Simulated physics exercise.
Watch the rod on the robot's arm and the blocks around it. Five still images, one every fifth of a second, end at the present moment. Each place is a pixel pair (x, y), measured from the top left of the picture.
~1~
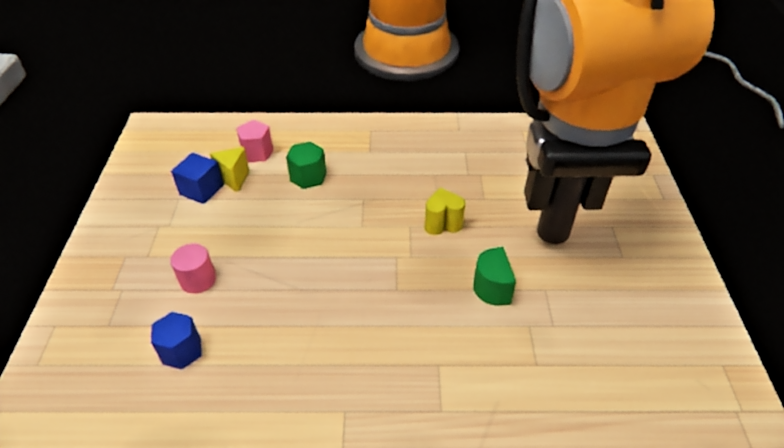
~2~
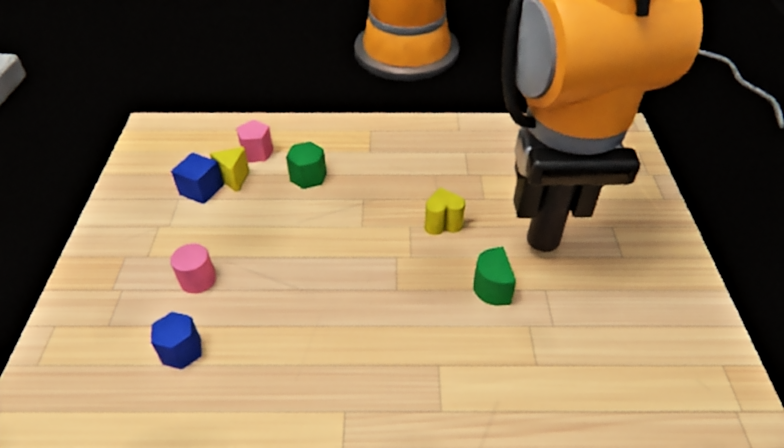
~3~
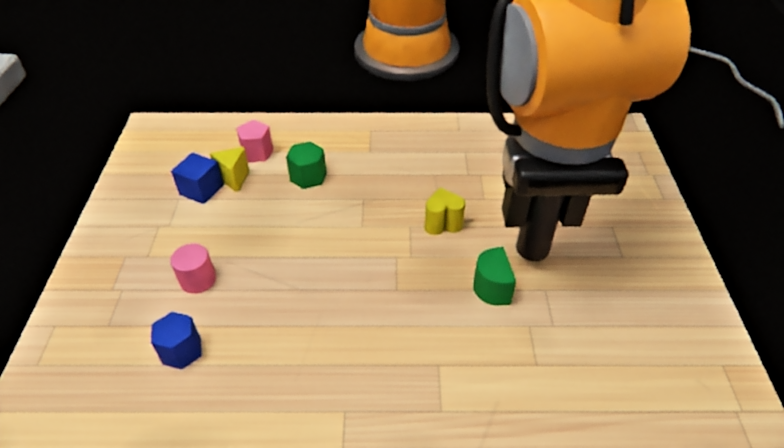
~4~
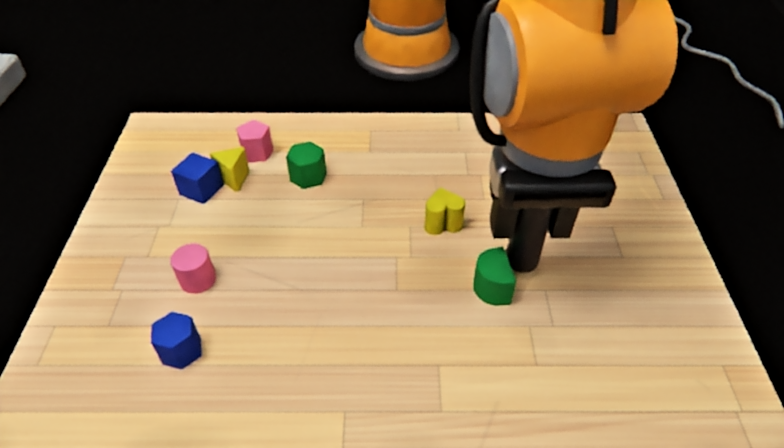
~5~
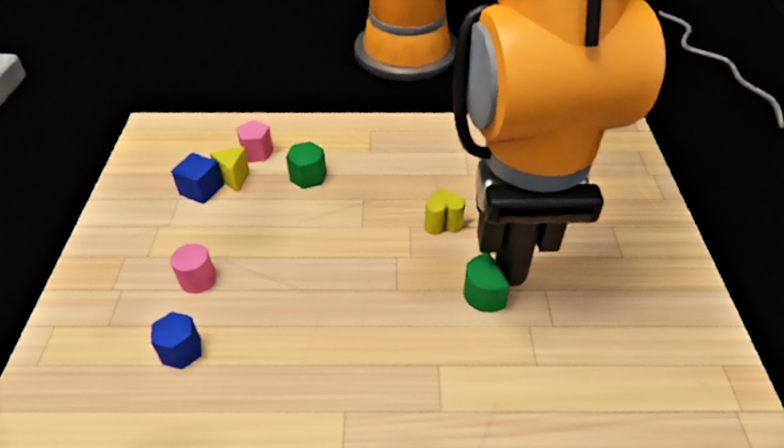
On a light wooden table scattered with small colored blocks, an orange robot arm moved its black rod toward the viewer and to the left, then nudged the green D-shaped block slightly left.
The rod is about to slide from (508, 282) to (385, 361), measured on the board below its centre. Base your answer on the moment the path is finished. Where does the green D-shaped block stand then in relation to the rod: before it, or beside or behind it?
I'd say it is still being pushed.
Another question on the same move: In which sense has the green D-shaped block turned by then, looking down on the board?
It ends up turned anticlockwise.
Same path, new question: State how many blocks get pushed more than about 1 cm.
Total: One.
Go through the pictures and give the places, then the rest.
Lower end of the rod (553, 233), tops of blocks, yellow heart block (445, 200), green D-shaped block (496, 265), in the first picture.
Rod (543, 240), blocks as before, in the second picture.
Rod (532, 249), blocks as before, in the third picture.
Rod (521, 260), blocks as before, in the fourth picture.
Rod (510, 273), yellow heart block (445, 200), green D-shaped block (486, 272), in the fifth picture.
One third of the way, rod (470, 297); green D-shaped block (446, 300), turned 15° anticlockwise.
Two thirds of the way, rod (429, 323); green D-shaped block (403, 329), turned 20° anticlockwise.
At the end, rod (385, 353); yellow heart block not moved; green D-shaped block (356, 361), turned 25° anticlockwise.
